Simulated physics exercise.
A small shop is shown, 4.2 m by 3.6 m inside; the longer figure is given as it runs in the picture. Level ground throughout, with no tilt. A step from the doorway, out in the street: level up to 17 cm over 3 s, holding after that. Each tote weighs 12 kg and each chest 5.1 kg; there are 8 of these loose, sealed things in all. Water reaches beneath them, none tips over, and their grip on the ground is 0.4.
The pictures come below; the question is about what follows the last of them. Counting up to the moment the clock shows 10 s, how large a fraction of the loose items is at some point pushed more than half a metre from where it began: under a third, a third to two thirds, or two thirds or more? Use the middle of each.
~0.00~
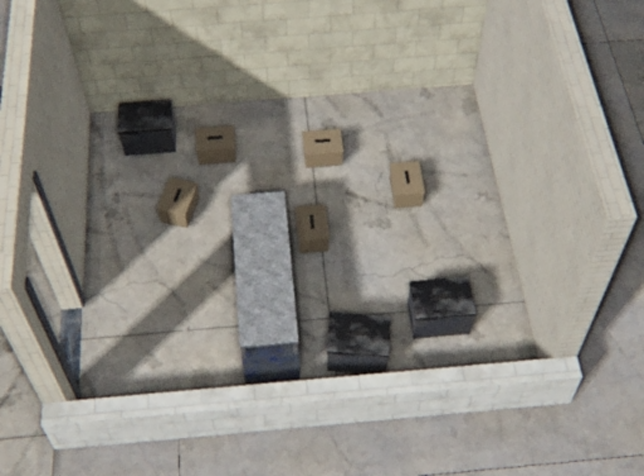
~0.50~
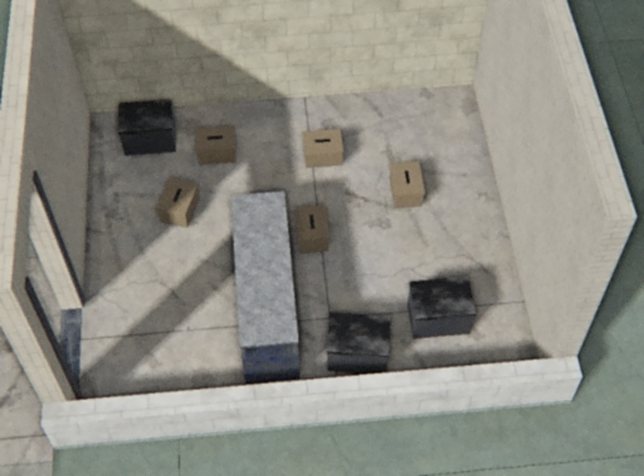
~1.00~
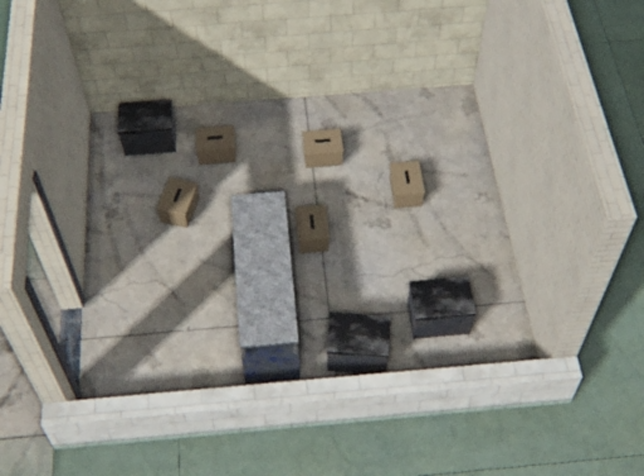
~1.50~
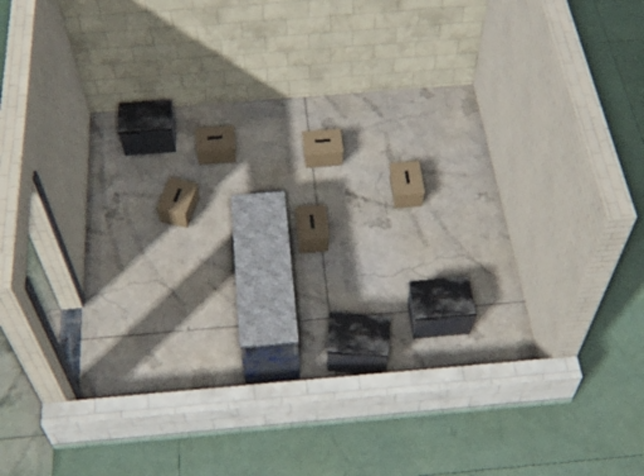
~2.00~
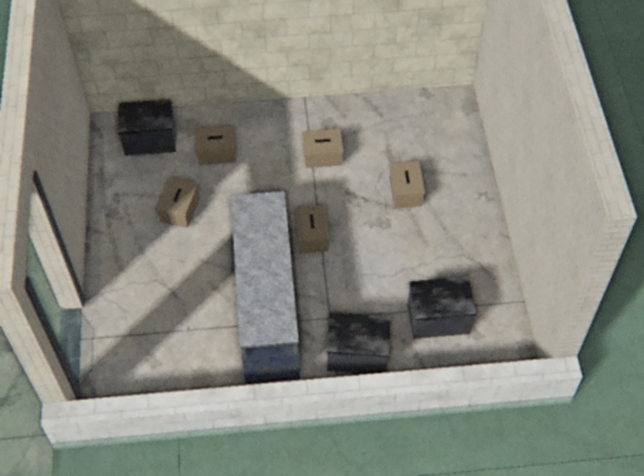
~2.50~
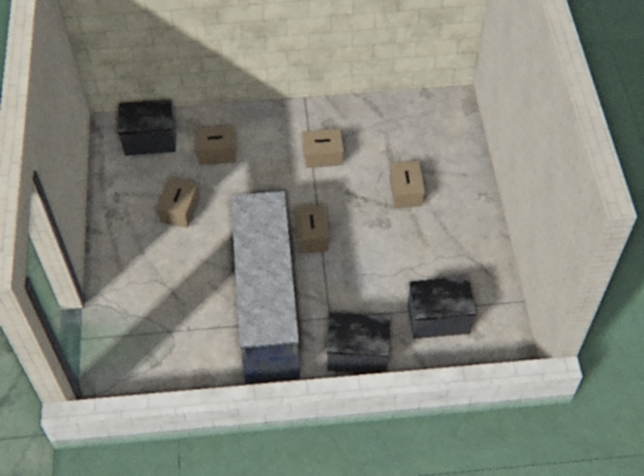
It is under a third.
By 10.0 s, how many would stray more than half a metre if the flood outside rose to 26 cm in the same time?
That would make 4 of them.
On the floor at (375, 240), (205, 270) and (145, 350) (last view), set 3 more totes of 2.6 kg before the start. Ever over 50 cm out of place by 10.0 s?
Taking them in the given order: Smaller, then greater, then greater.
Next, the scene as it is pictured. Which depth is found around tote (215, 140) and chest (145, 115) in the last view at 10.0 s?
First about 7 cm, second about 7 cm.
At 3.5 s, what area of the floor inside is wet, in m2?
Some 2.5 m2 of it.
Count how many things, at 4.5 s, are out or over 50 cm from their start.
By then the count is 0.
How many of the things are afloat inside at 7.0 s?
That would be 0 of them.
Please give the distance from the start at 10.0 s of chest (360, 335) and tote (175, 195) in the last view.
The first is 40 cm from its start, the second 30 cm.
After 3.5 s 0 of 8 are over 50 cm from their spots; 0 afloat.
After 4.5 s 0 of 8 are over 50 cm from their spots; 0 afloat.
After 7.0 s 0 of 8 are over 50 cm from their spots; 0 afloat.
After 10.0 s 0 of 8 are over 50 cm from their spots, and 0 have been at some point; 1 afloat.
